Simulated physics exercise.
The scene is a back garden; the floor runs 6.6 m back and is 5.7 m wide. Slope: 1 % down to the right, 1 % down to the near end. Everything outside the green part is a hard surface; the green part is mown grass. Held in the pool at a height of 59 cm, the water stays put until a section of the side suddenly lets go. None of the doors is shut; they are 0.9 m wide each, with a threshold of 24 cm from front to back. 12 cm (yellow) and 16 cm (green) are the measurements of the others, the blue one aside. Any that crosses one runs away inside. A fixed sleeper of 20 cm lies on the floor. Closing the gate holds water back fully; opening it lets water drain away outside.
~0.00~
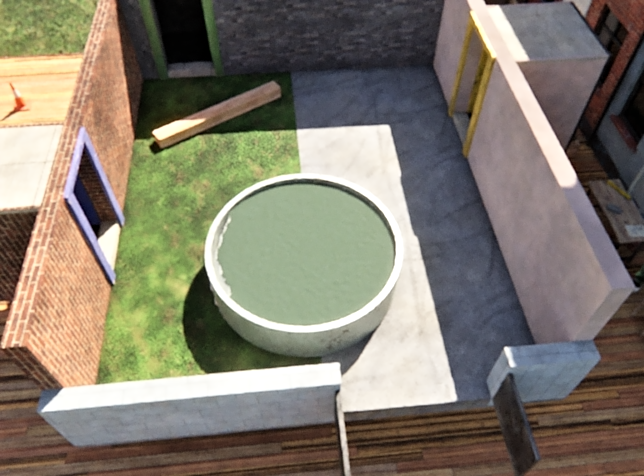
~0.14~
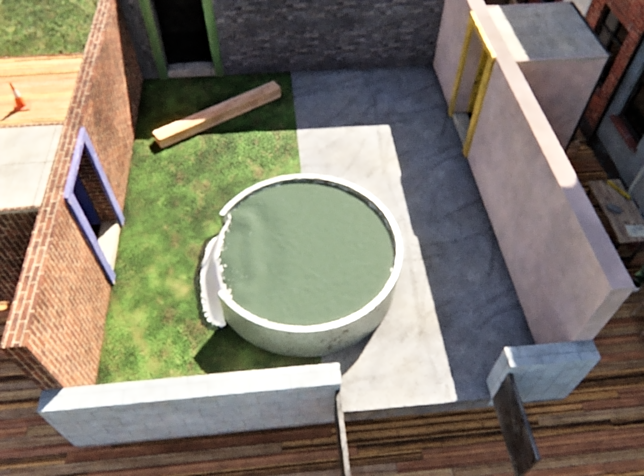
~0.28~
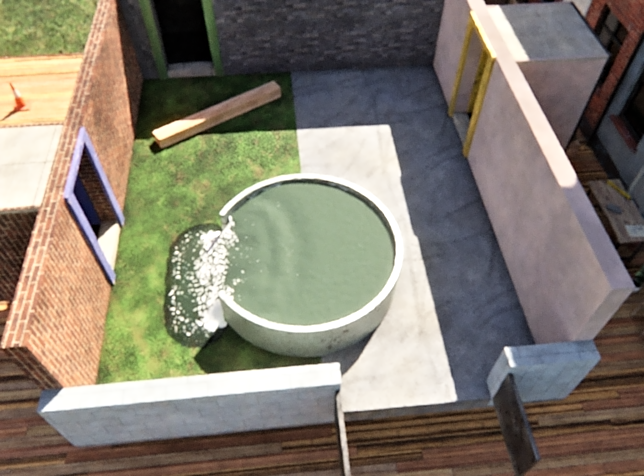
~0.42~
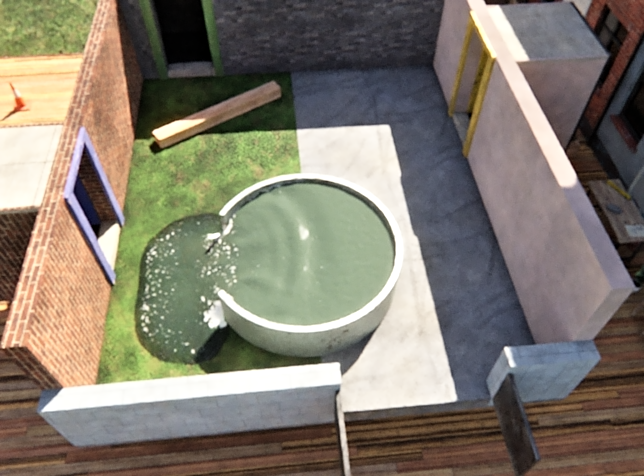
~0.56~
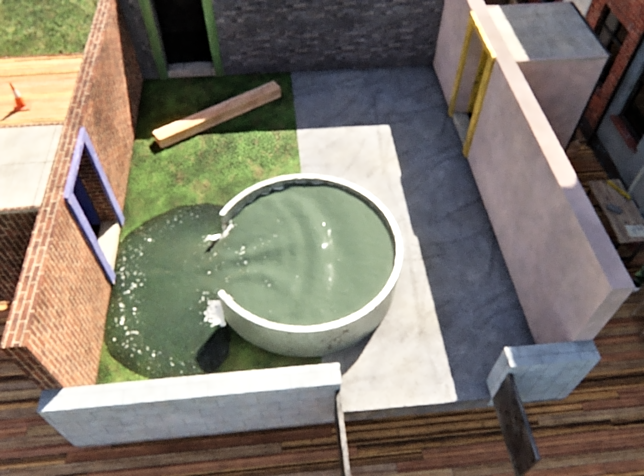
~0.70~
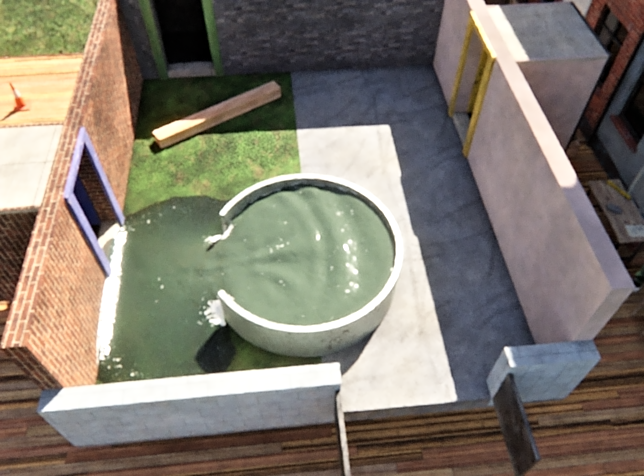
At the start, a round pool of green water stands still in a walled back garden. A section of its left wall breaks outward, and water pours through the gap in white froth onto the grass. The pool ripples as the water spreads left across the lawn, reaching the brick wall and blue door.
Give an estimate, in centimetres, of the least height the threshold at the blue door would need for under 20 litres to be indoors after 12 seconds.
Some 27 cm above the ground.
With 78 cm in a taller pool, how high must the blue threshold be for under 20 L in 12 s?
The step needs to be some 38 cm.
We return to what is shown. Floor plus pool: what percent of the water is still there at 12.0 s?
Close to 84 per cent is still present.
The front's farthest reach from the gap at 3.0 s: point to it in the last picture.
In the last picture, around (141, 101).
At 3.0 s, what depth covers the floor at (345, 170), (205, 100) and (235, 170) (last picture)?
About 0, 0 and 4 cm.
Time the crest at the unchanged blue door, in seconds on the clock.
That happens close to 1.8 s on the clock.
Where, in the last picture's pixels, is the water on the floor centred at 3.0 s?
My guess is close to (236, 276).
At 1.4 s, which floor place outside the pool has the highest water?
Look close to (123, 299).
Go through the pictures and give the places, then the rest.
In the first picture, the pool at (304, 248) is whole and still, 59 cm deep; the blue door at (95, 205) is dry.
In the second picture, the front is at (205, 315), 0.3 m from the gap at (216, 270); 0.3 m2 of floor is wet, 59 cm left at the back.
In the third picture, water pours out at (216, 273) and has run 0.7 m, to (173, 329); about 9 cm deep outside, 59 cm at the back.
In the fourth picture, water pours out at (216, 273) and has run 1.1 m, to (142, 328); about 8 cm deep outside, 59 cm at the back.
In the fifth picture, the front is at (109, 335), 1.5 m from the gap at (216, 274); 3.6 m2 of floor is wet, 59 cm left at the back.
In the sixth picture, water pours out at (216, 274) and has run 1.7 m, to (99, 369); about 6 cm deep outside, 59 cm at the back; water is at the blue door at (95, 205).
After 1.4 s water covers 20 % of the floor, deepest (36 cm) near (123, 299); 30 cm at the blue door, 22 litres in over its 15 cm threshold.
After 3.0 s water covers 35 % of the floor, deepest (32 cm) near (92, 415); 24 cm at the blue door, 129 litres in over its 15 cm threshold.
After 12.0 s water covers 95 % of the floor, deepest (10 cm) near (152, 410); 7 cm at the blue door, 157 litres in over its 15 cm threshold.
At the blue door as built, the water arrived by 0.7 s and peaked near 32 cm at 1.8 s.
Run again over the same 12 s with other heights there, 49 litres in over 22.5 cm, 6 litres over 30.5 cm. The limit of 20 litres is kept from about 27 cm up.
